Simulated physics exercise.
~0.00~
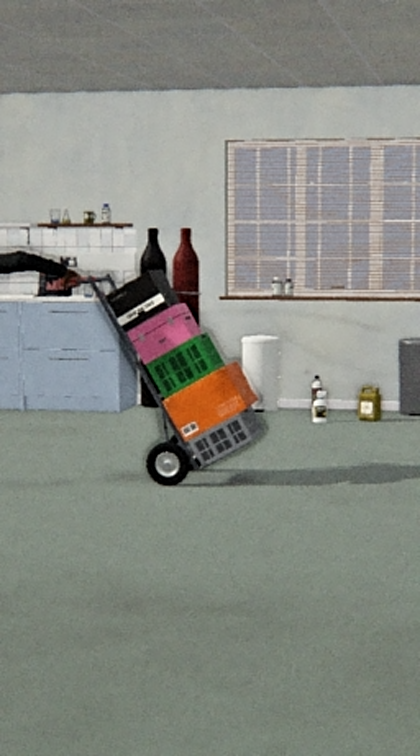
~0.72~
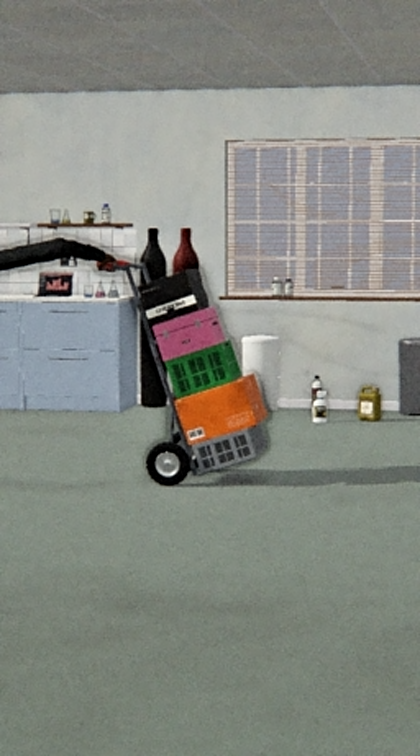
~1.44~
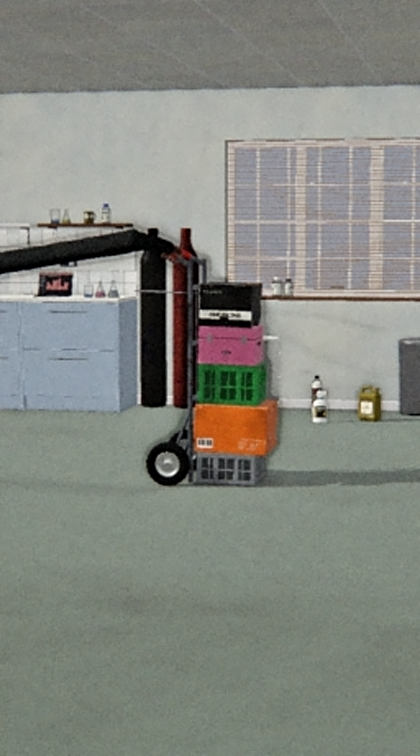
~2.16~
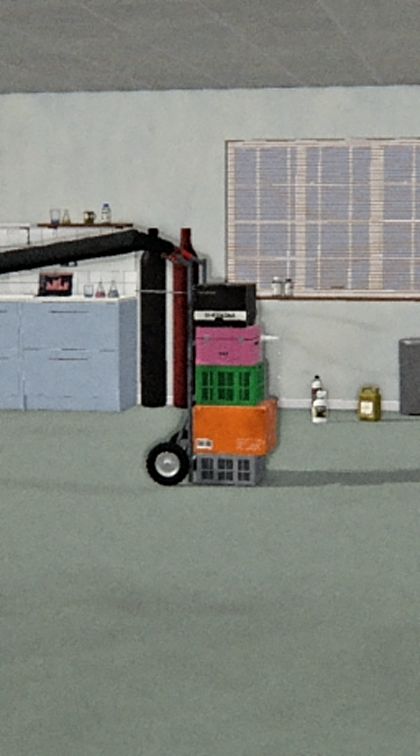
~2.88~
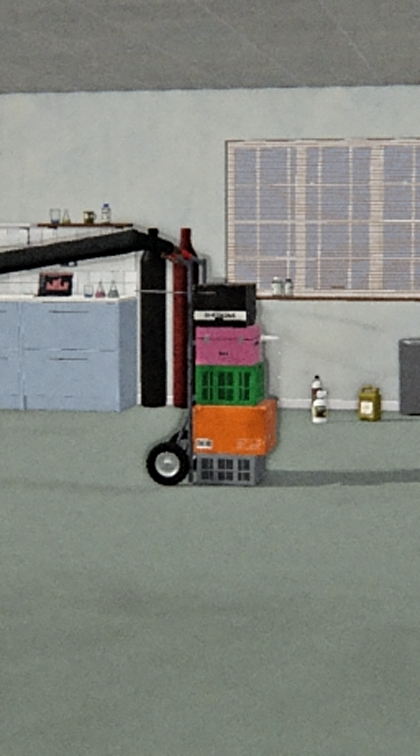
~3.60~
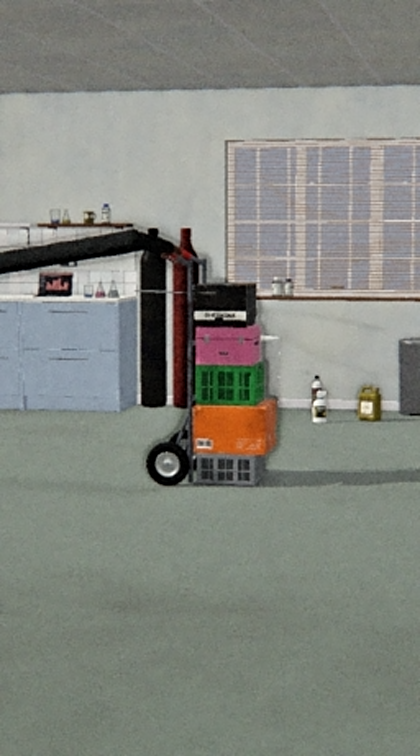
A tilted hand truck stacked with five boxes and crates is pushed upright and stays standing.
